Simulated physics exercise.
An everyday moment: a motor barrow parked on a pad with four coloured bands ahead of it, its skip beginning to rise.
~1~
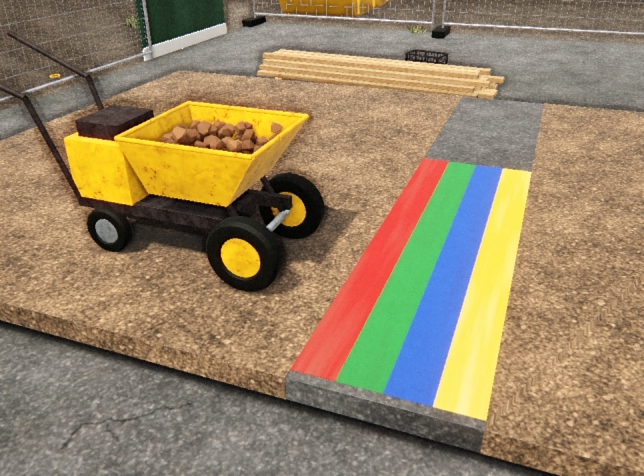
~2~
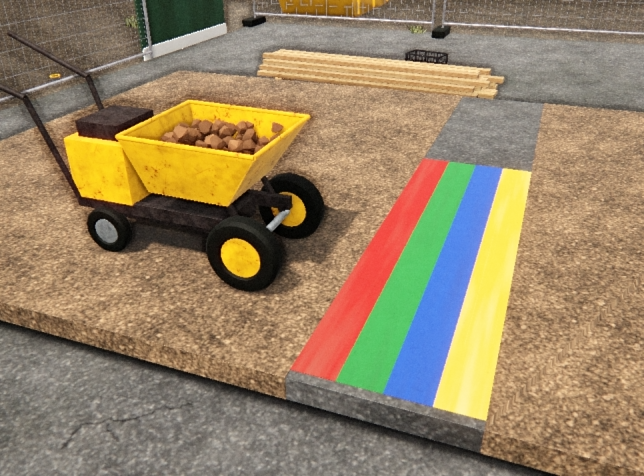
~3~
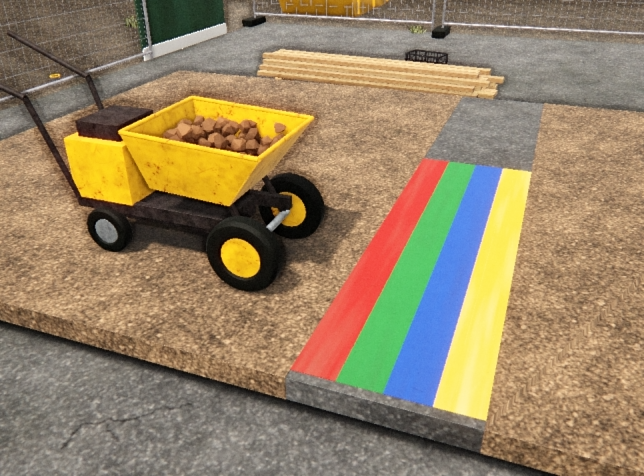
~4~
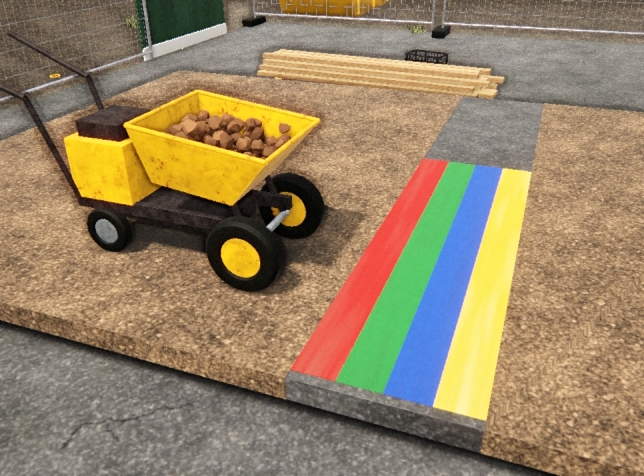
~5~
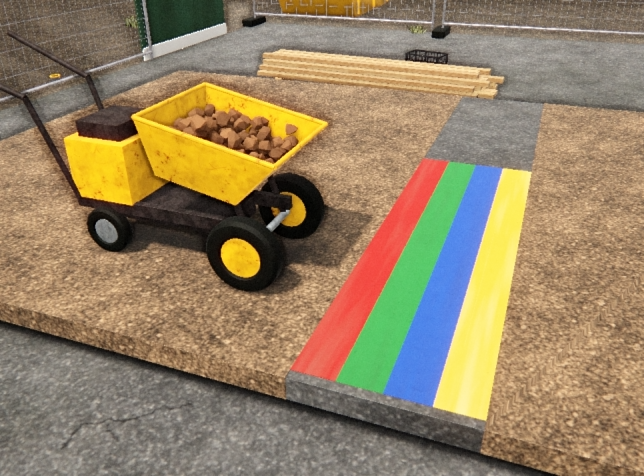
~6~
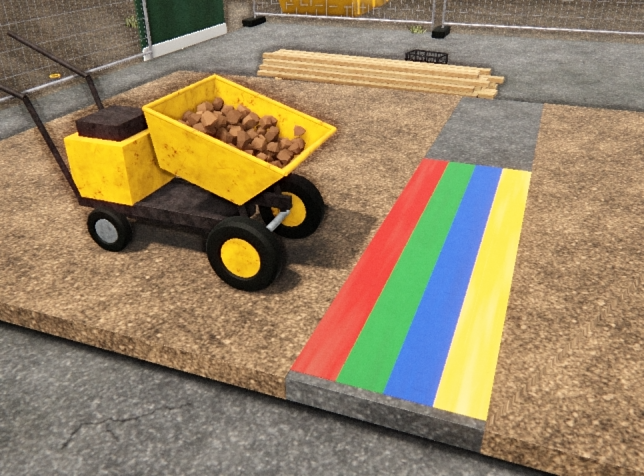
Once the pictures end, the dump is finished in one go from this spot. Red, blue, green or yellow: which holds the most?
Most lies over the green band.
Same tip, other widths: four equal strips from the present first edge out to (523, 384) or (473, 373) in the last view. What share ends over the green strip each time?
Roughly 40 per cent, and 30 per cent.
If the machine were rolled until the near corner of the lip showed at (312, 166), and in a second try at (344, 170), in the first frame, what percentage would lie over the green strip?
In turn 10 and 0 in a hundred.
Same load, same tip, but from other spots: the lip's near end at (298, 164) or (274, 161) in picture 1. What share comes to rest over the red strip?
The first gives 0 %, the second 0 %.
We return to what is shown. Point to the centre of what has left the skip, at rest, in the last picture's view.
Roughly at (417, 283).
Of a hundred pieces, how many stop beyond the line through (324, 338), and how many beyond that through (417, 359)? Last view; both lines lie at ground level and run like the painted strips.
About 100 and 40 per cent.
Shortly afterwards, skip tipped steeply; the whole lot in the skip.
Next, skip tipped right over; all but a few in the skip; only a few over the red strip; a little over the green strip; only a few falling.
Some moments later, skip tipped right over; near a quarter in the skip; a little over the red strip; near a third over the green strip; near a quarter over the blue strip; a little over the yellow strip; only a few off the paint.
In the end, skip tipped right over; near a quarter over the red strip; near a third over the green strip; near a quarter over the blue strip; a little over the yellow strip; a little off the paint.
